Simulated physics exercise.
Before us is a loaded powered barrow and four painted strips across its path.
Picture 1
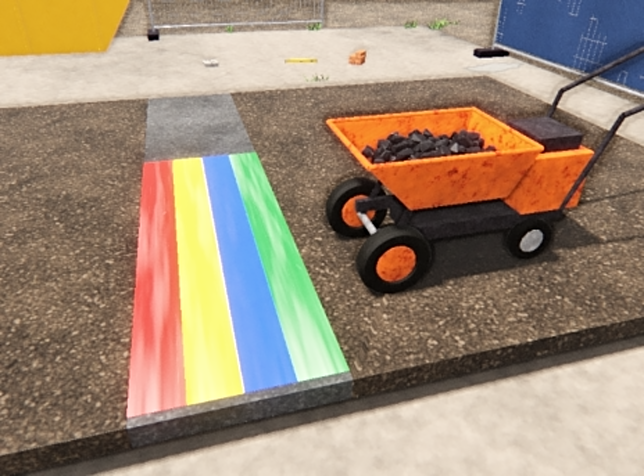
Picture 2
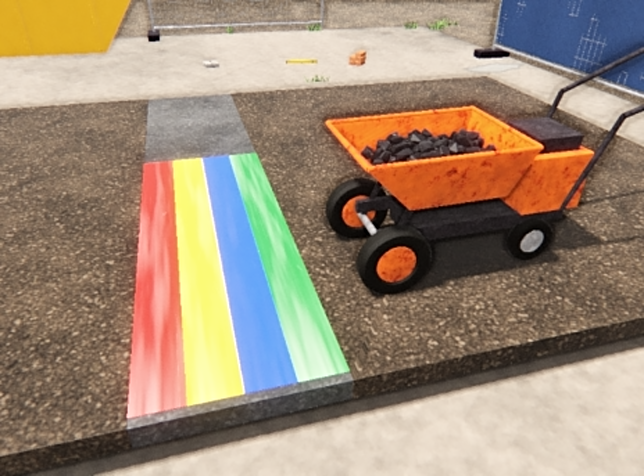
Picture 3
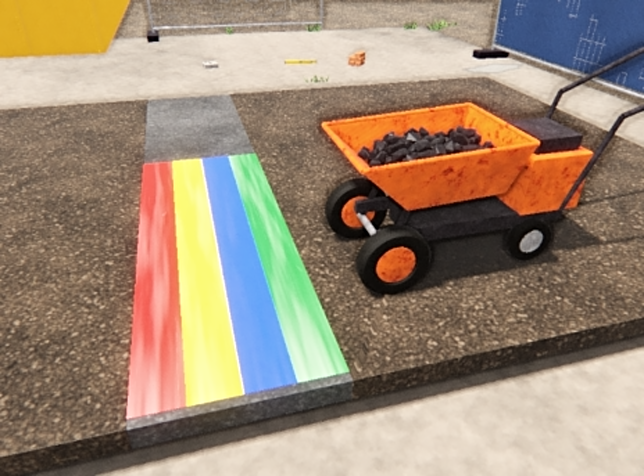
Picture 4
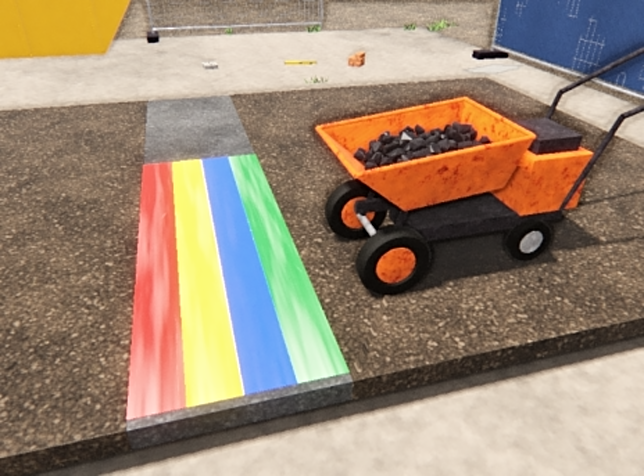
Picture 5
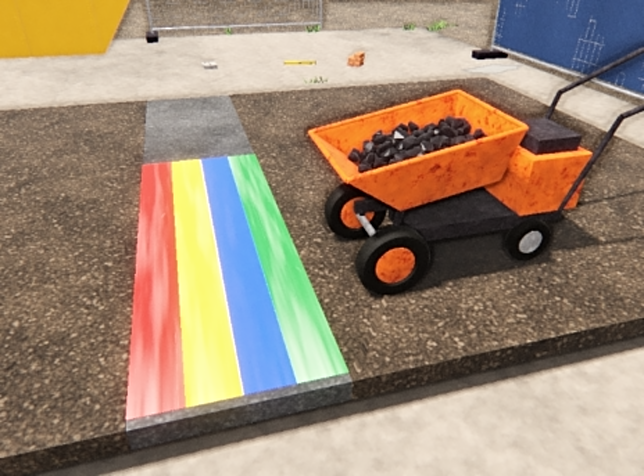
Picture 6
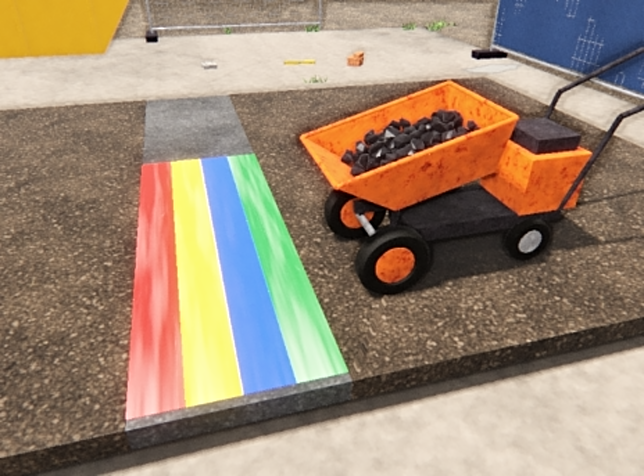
Orange skip of a powered barrow loaded with dark lumps tilting gradually forward to the left beside four painted colour strips.
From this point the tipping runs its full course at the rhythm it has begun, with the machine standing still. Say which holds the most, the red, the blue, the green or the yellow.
I would say the blue one.
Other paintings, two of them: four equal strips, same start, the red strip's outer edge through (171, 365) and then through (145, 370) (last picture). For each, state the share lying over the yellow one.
Shares in order: Close to 20 %; close to 20 %.
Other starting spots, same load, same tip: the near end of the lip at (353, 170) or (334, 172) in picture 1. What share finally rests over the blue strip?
In order: 30 % and 20 %.
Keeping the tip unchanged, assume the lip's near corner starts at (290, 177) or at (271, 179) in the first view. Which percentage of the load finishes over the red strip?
In order, 40 % followed by 40 %.
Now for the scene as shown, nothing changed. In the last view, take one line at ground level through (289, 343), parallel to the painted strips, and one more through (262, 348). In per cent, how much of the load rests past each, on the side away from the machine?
80 % and 60 %, in that order.
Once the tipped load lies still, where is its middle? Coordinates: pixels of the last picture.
The centre comes to rest close to (219, 279).
Soon after the last picture, skip tipped steeply; all in the skip.
A little later, skip tipped right over; about two thirds in the skip; a stray few over the green strip; about a quarter over the blue strip; a stray few over the yellow strip; a stray few falling.
Later still, skip tipped right over; a small part in the skip; a small part over the green strip; about a third over the blue strip; about a quarter over the yellow strip; a small part over the red strip; a small part off the paint.
At rest, skip tipped right over; a small part in the skip; a small part over the green strip; about a third over the blue strip; about a quarter over the yellow strip; a small part over the red strip; a small part off the paint.
